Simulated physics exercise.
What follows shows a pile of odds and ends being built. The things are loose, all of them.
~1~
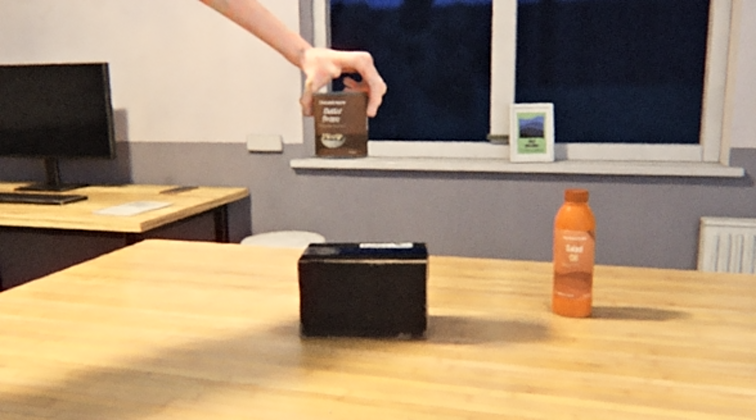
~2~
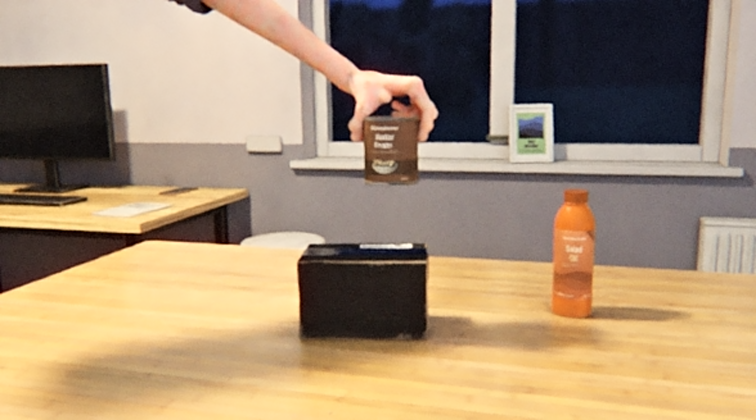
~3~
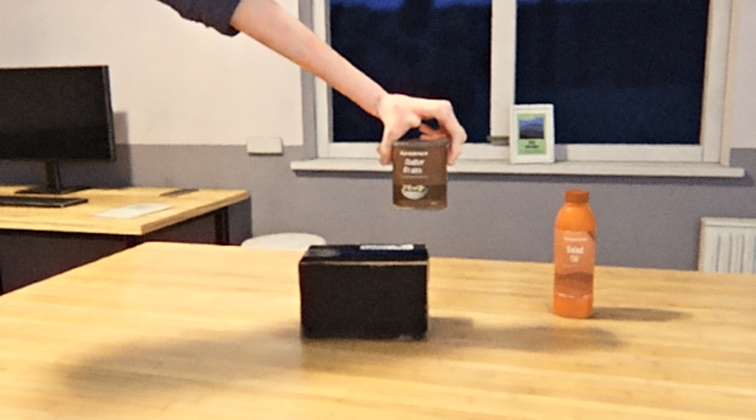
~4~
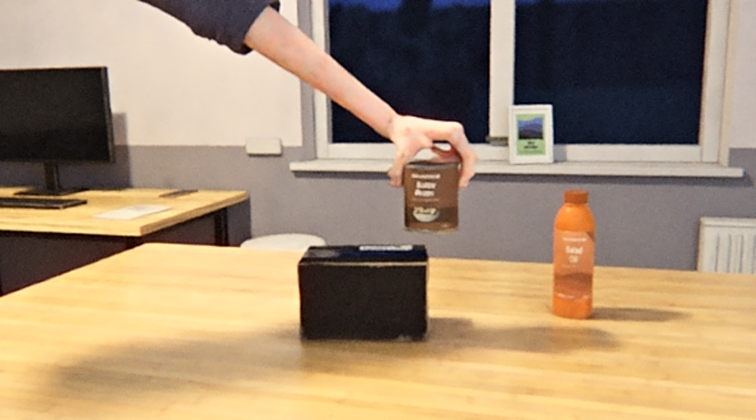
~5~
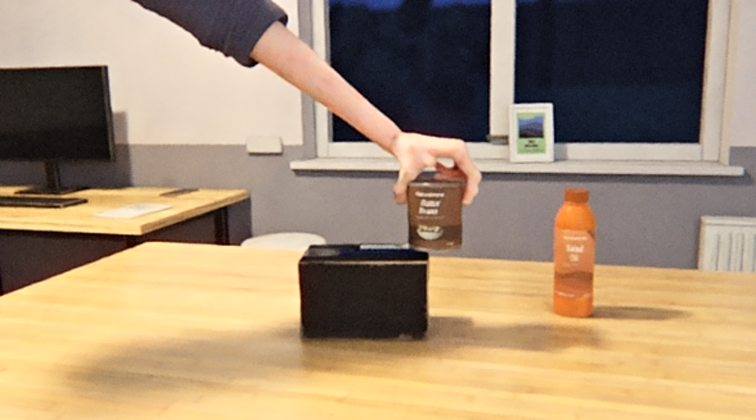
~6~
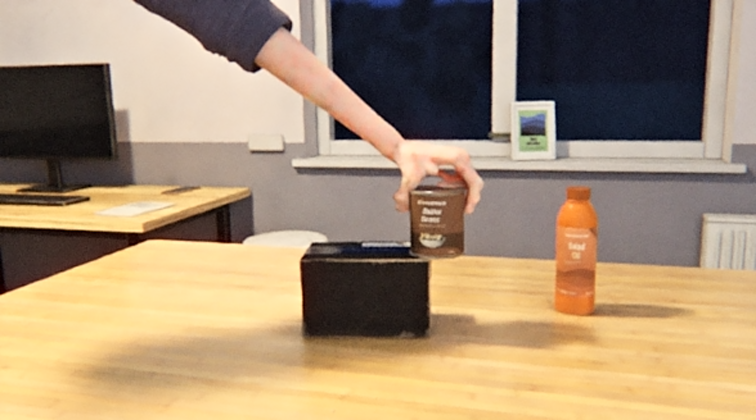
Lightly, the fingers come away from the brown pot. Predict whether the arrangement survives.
The tower does not stay put.
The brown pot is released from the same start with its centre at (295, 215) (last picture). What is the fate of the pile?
Outcome: The pile is knocked down.
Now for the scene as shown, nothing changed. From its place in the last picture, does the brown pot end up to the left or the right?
Observed: The object is displaced in the rightward direction.
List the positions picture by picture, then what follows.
Still above its spot; brown pot (341, 125); orange bottle (574, 252), in the first frame.
Still above its spot; brown pot (391, 150); orange bottle (574, 253), in the second frame.
Still above its spot; brown pot (420, 174); orange bottle (575, 253), in the third frame.
Still above its spot; brown pot (431, 196); orange bottle (574, 253), in the fourth frame.
Still above its spot; brown pot (435, 213); orange bottle (574, 252), in the fifth frame.
Set down, still held; brown pot (437, 221); orange bottle (576, 250), in the sixth frame.
Then, 0.30 s on from there, brown pot turned 41° from how it was put near (458, 233).
Then, 0.40 s on from there, brown pot now fallen.
Then, 0.50 s on from there, things are still on the move.
In the end, fallen, brown pot; the other 2 unmoved. At the end, from the last picture's camera, brown pot near (477, 306). The pile loses its balance.
